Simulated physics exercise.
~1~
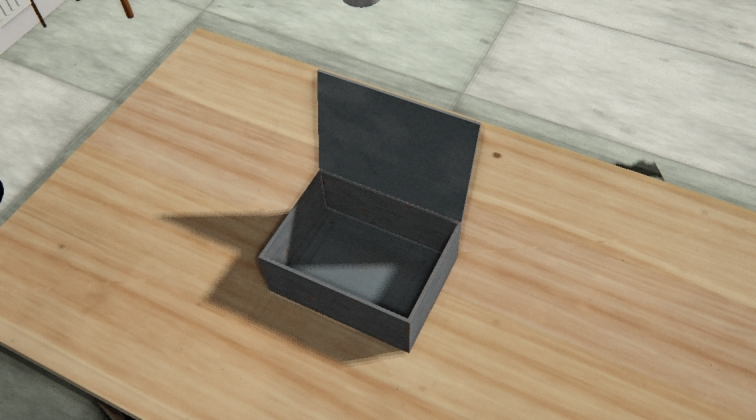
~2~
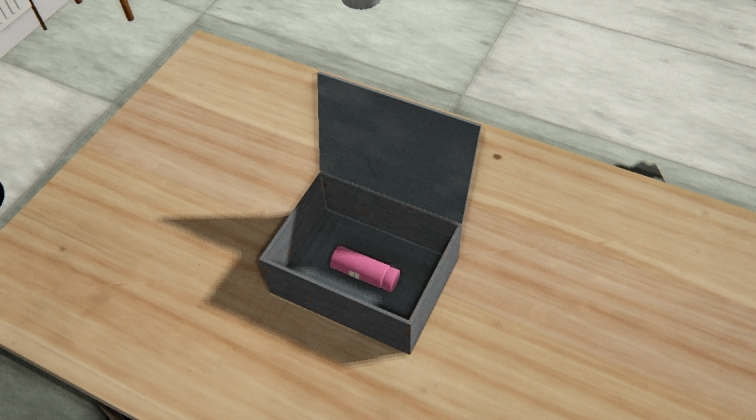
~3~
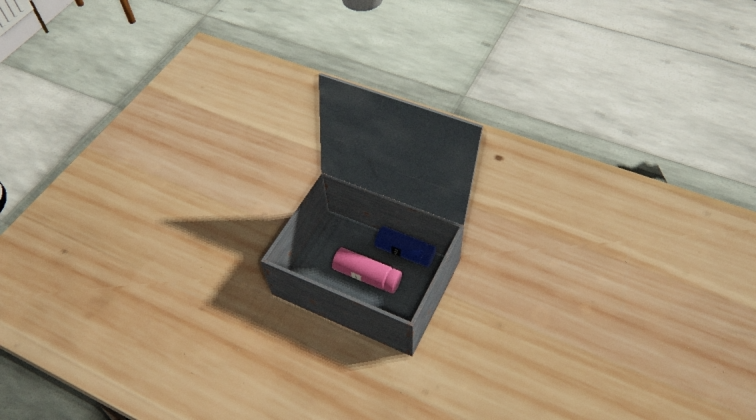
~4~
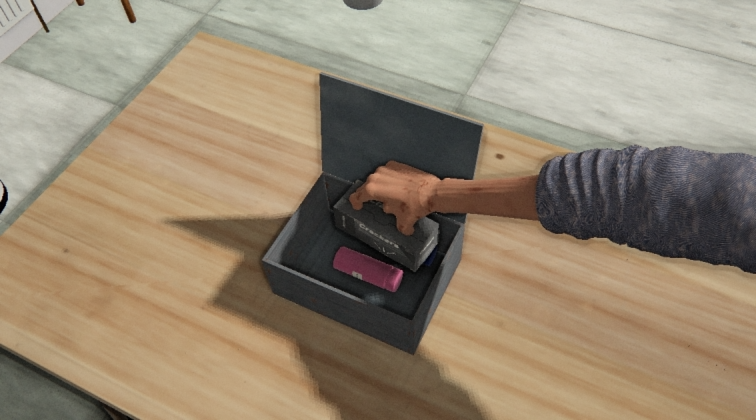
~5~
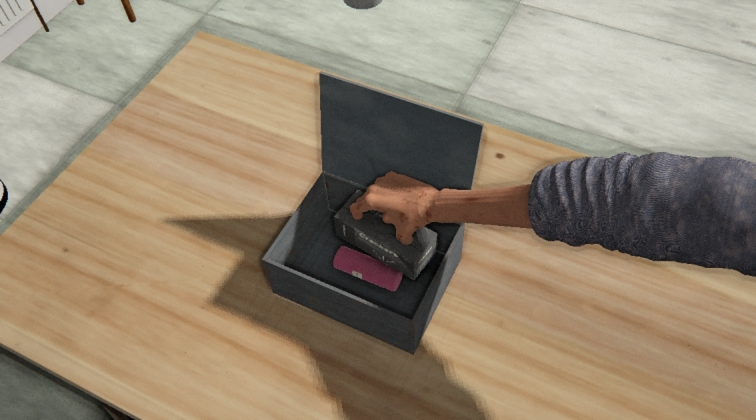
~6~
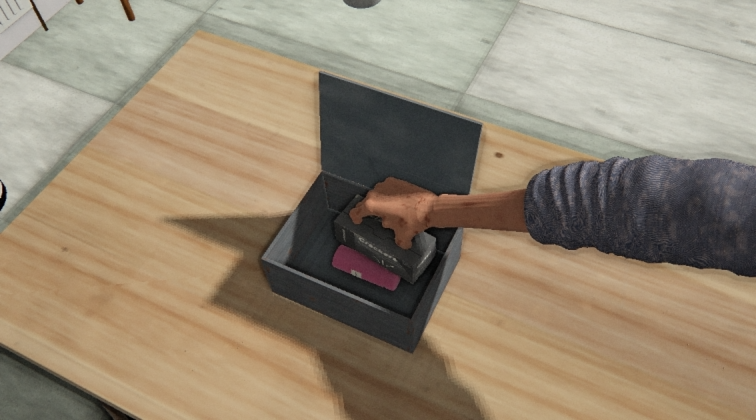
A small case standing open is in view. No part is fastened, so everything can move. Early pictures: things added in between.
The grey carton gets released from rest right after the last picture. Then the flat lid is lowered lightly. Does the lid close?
Looks to me like the lid isn't kept from shutting.
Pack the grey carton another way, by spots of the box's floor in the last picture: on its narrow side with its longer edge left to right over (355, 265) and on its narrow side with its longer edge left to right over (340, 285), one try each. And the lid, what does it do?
So, first it fits down fine, then it fits down fine.
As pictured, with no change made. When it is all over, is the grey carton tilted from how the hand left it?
In the end, the grey carton keeps its orientation.
Then, 1.20 s on from there, lid starting down.
Then, 1.70 s on from there, lid 47° above the rim.
Then, 2.00 s on from there, lid 9° above the rim.
In the end, lid shut; all 3 unmoved. At the end, from the last picture's camera, grey carton near (387, 236).
